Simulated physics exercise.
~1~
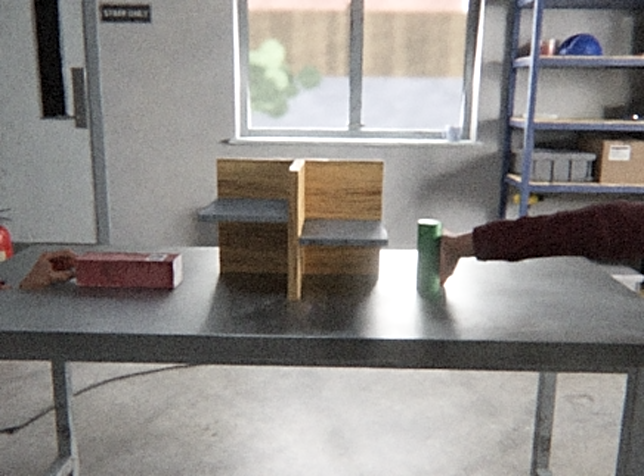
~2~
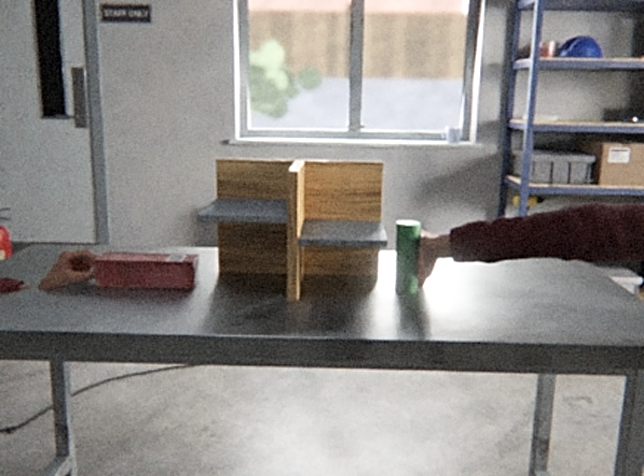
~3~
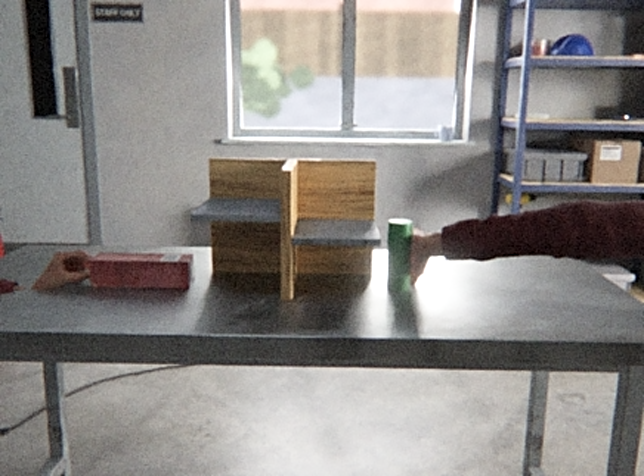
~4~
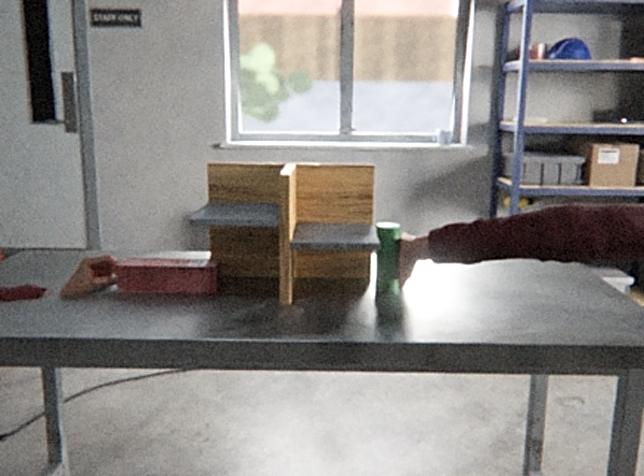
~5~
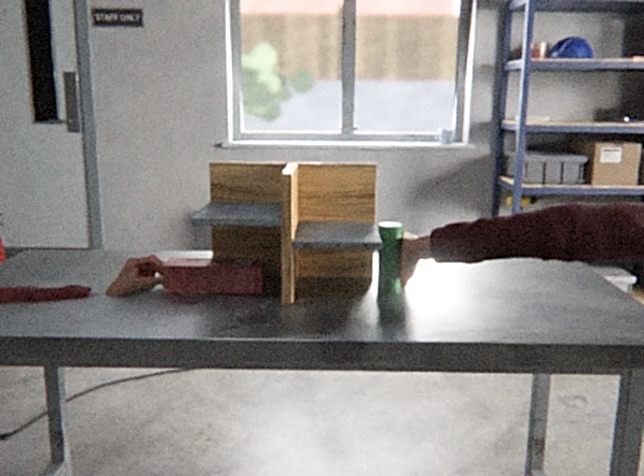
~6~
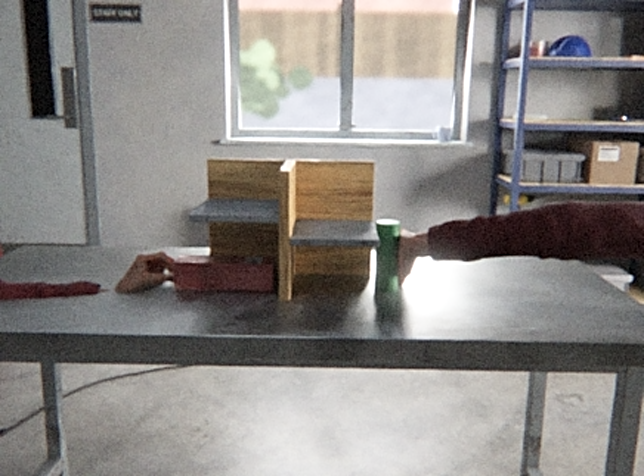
A red carton lying on its side is pushed right by a hand at the left of a dark metal table, seen from the front in a workshop-like room with a window, a door and blue shelving behind. At the centre stands a wooden stand with two grey shelves. From the right, a dark-red-sleeved arm slides an upright green candle left, until it stops at the edge of the right shelf. The carton keeps moving and slides beneath the left shelf. It ends fully under, near the central divider, while the candle, too tall, remains caught outside, still held.
